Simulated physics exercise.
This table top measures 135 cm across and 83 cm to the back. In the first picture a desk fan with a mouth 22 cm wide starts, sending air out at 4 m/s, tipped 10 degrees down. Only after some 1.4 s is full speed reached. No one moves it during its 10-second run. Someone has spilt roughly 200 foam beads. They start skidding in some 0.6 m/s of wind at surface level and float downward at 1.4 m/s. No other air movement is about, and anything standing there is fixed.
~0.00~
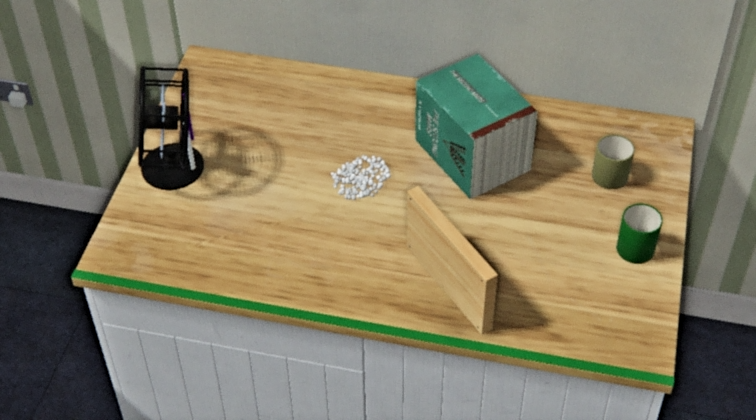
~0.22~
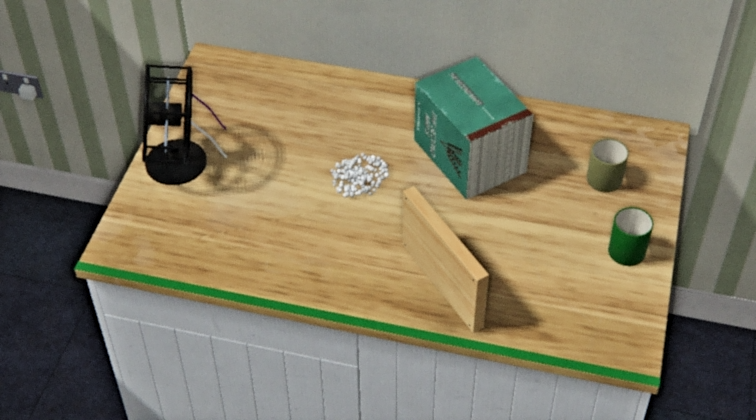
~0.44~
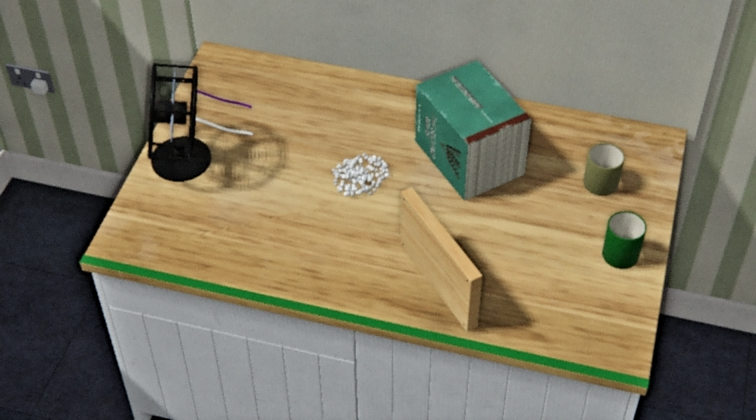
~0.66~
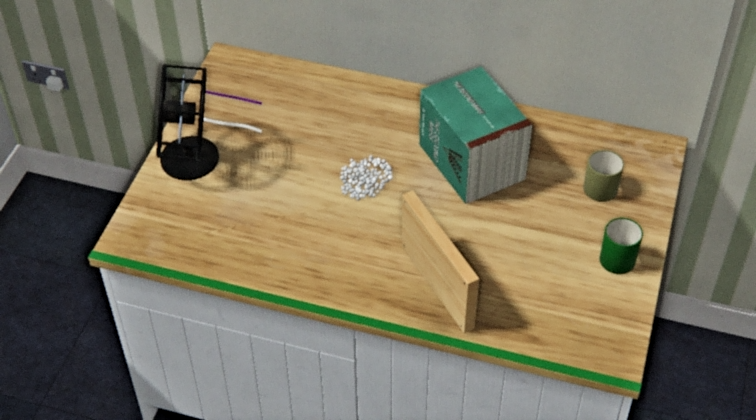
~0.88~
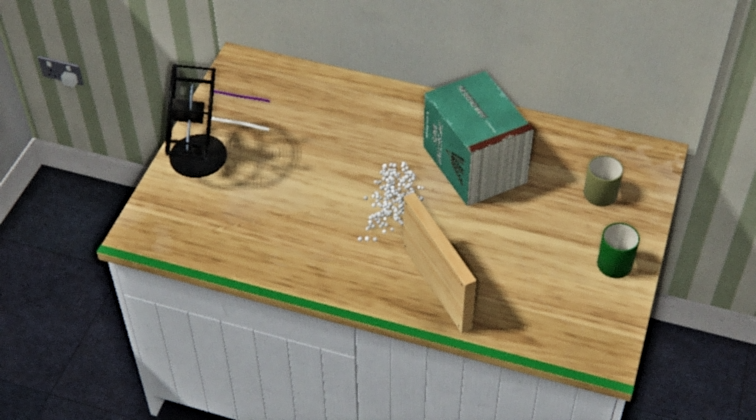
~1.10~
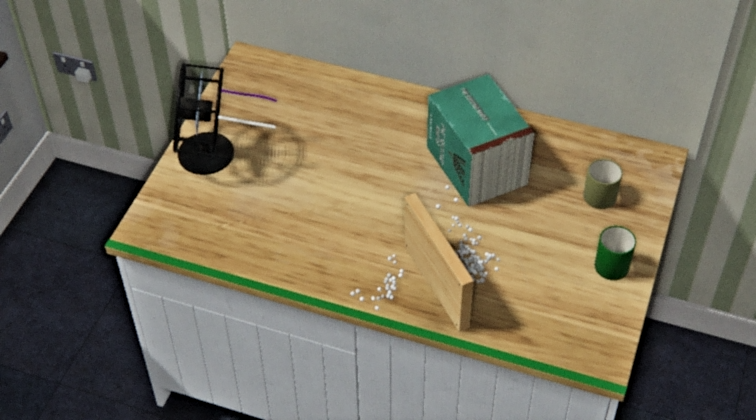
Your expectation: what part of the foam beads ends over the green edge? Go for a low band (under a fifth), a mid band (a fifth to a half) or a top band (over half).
The top band fits.
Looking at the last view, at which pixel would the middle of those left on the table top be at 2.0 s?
Centre point: About (463, 294) px.
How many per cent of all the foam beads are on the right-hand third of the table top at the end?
Roughly 1 in a hundred.
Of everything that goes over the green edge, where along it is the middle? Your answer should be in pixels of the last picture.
(512, 363).
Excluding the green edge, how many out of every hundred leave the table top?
About 10 %.
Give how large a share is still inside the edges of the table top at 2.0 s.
Close to 20 in a hundred remain at that time.
After 2.0 s, 76 % are over the green edge; the middle of those still in play is near (406, 324); 77 % have settled or left.
After 3.2 s, 79 % are over the green edge; 84 % have settled or left.
After 5.5 s, 80 % are over the green edge; 90 % have settled or left.
After 10.0 s, at the end, 80 % are over the green edge.
